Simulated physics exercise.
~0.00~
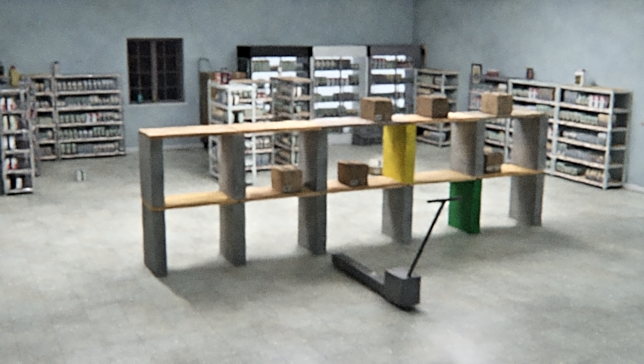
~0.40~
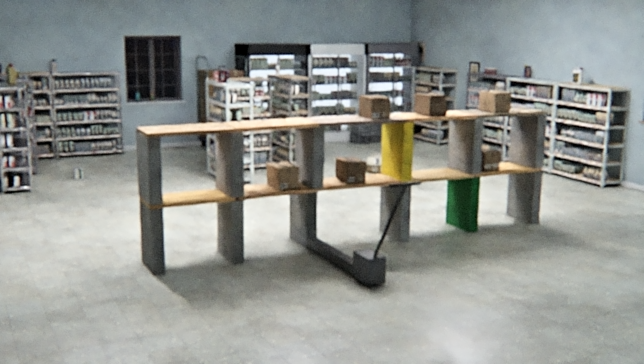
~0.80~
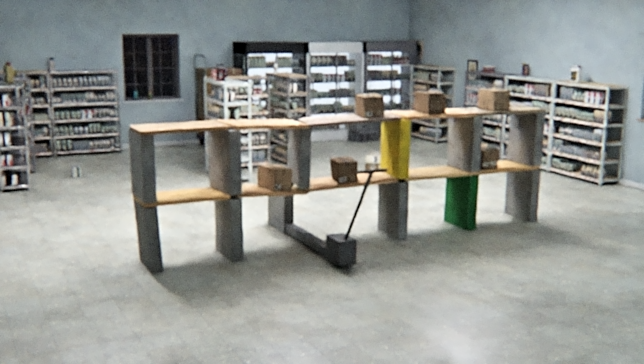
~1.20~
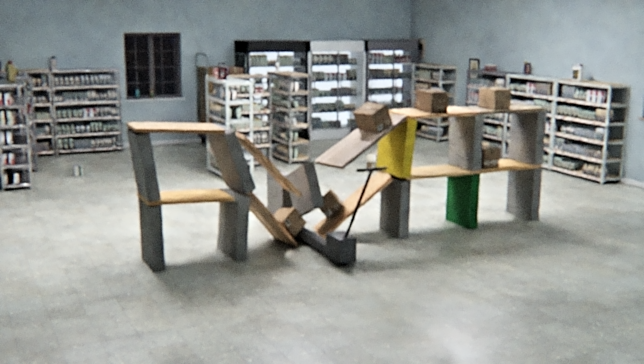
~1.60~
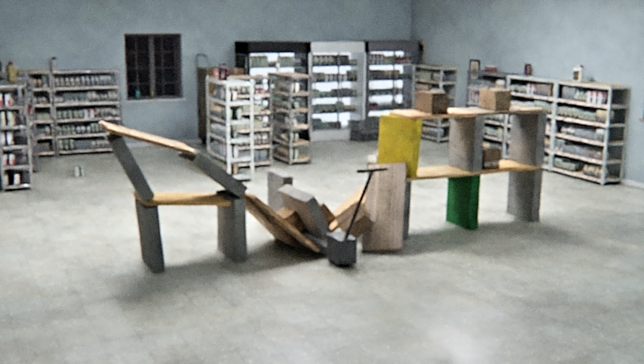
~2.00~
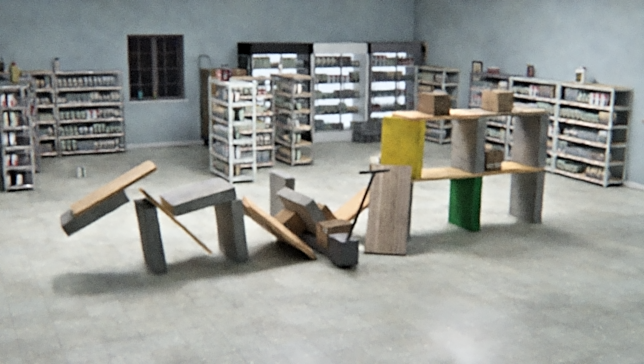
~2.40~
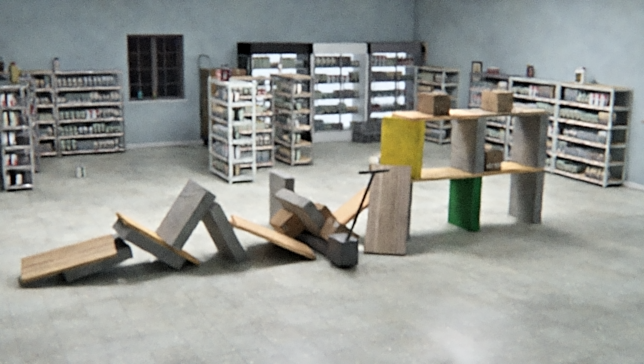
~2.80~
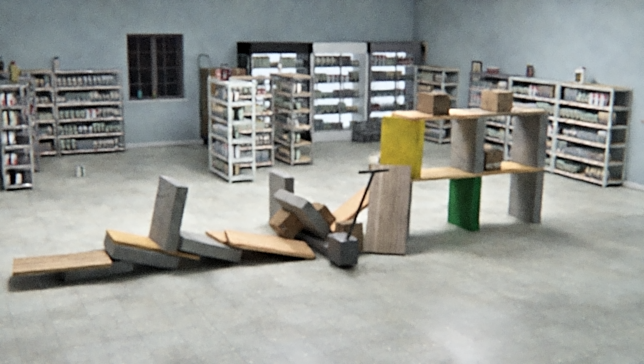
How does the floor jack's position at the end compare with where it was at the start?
At the start the jack stands on open floor in front of the structure, toward the right of centre. By the end it is farther left and farther back, resting against the fallen blocks and boards near the middle.
Long two-tier structure of boards and grey blocks collapsing across its middle and left as a floor jack pushes into its base.
